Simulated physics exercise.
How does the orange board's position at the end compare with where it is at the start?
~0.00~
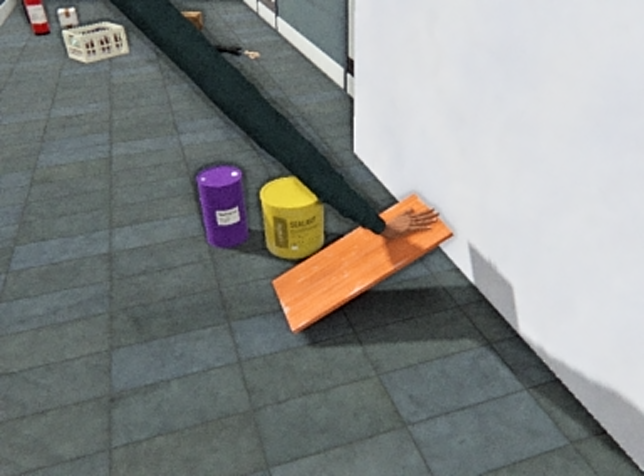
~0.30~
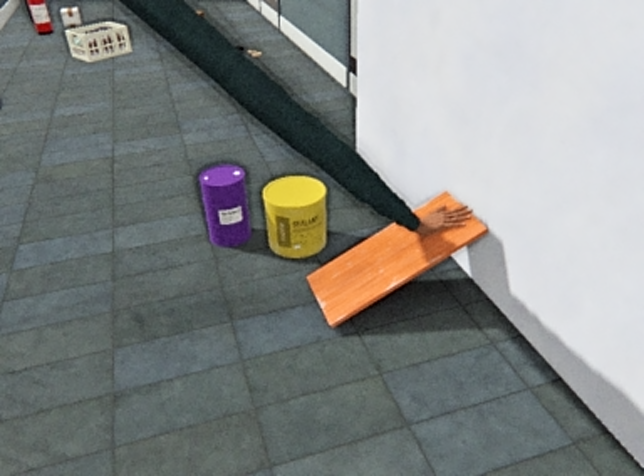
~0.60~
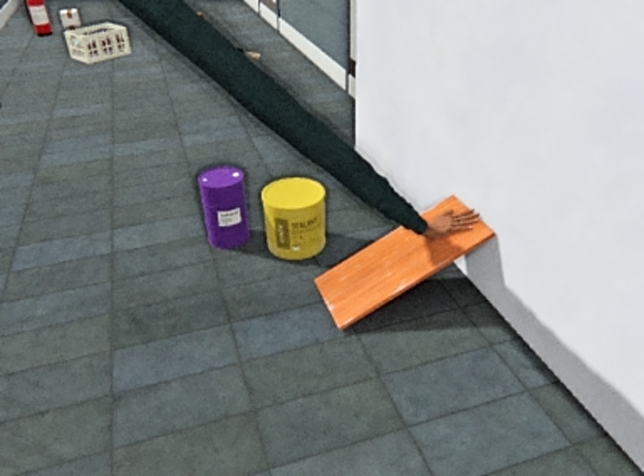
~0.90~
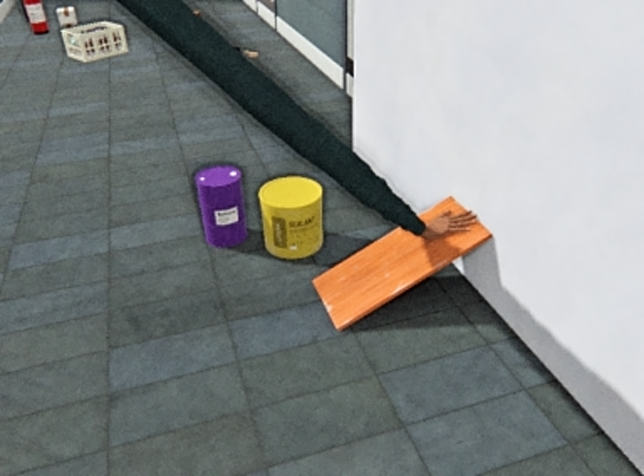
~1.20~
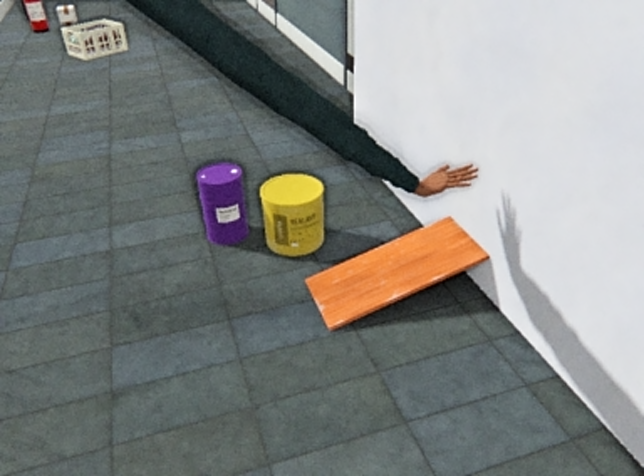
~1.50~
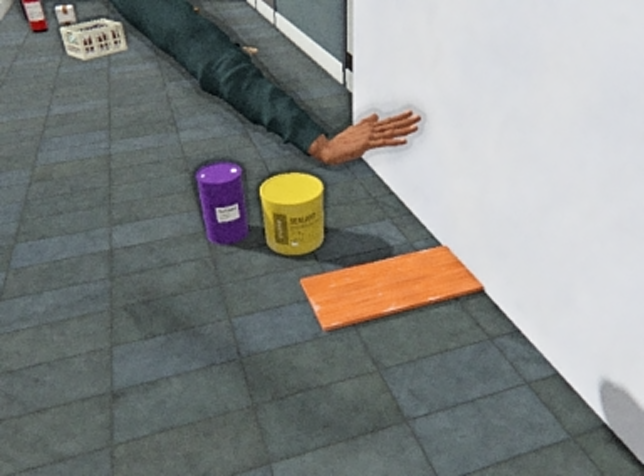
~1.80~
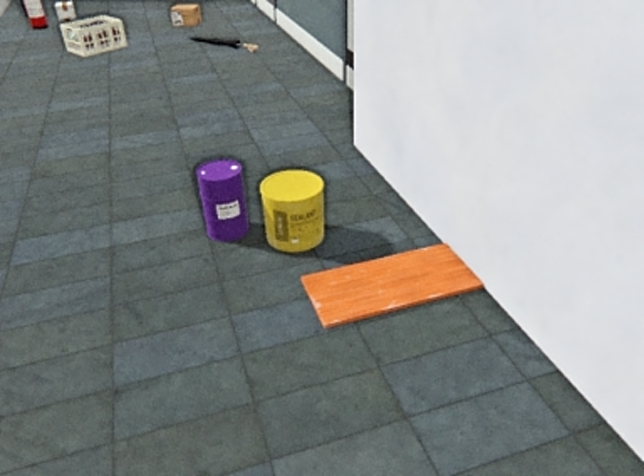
At the start the board is held tilted against the white wall, but at the end it lies flat on the floor at the foot of the wall, a little farther right and lower in the view.
